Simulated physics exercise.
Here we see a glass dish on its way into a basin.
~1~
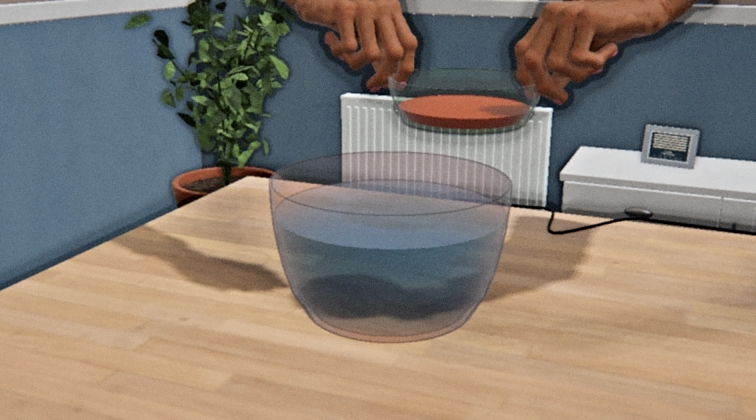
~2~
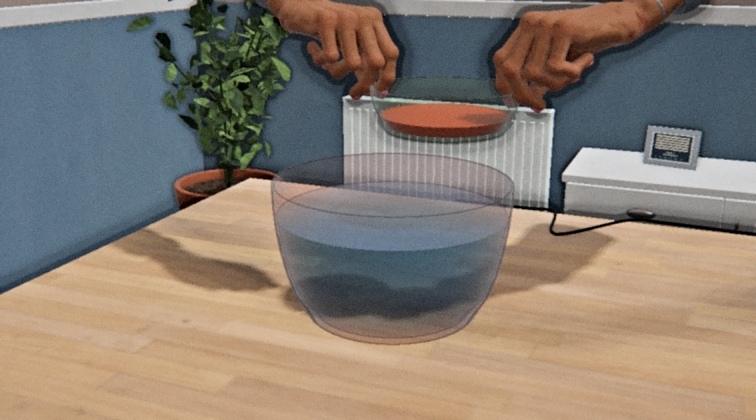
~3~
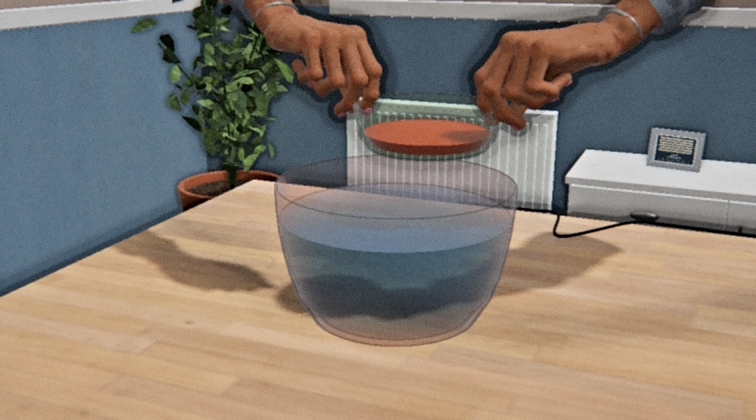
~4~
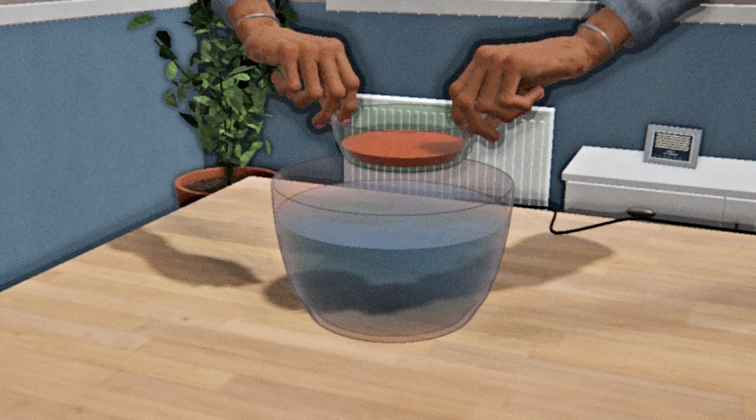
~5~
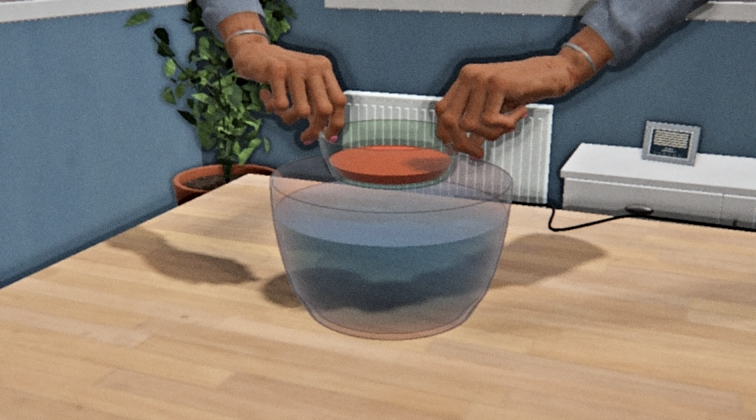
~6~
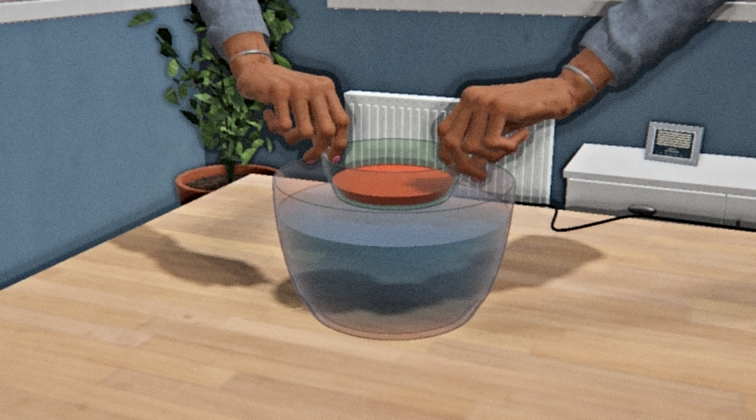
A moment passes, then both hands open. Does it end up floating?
Stays on top.
Next, the dish dips into the water.
After that, it bobs and steadies.
Finally, the dish floats with about half of its side showing.
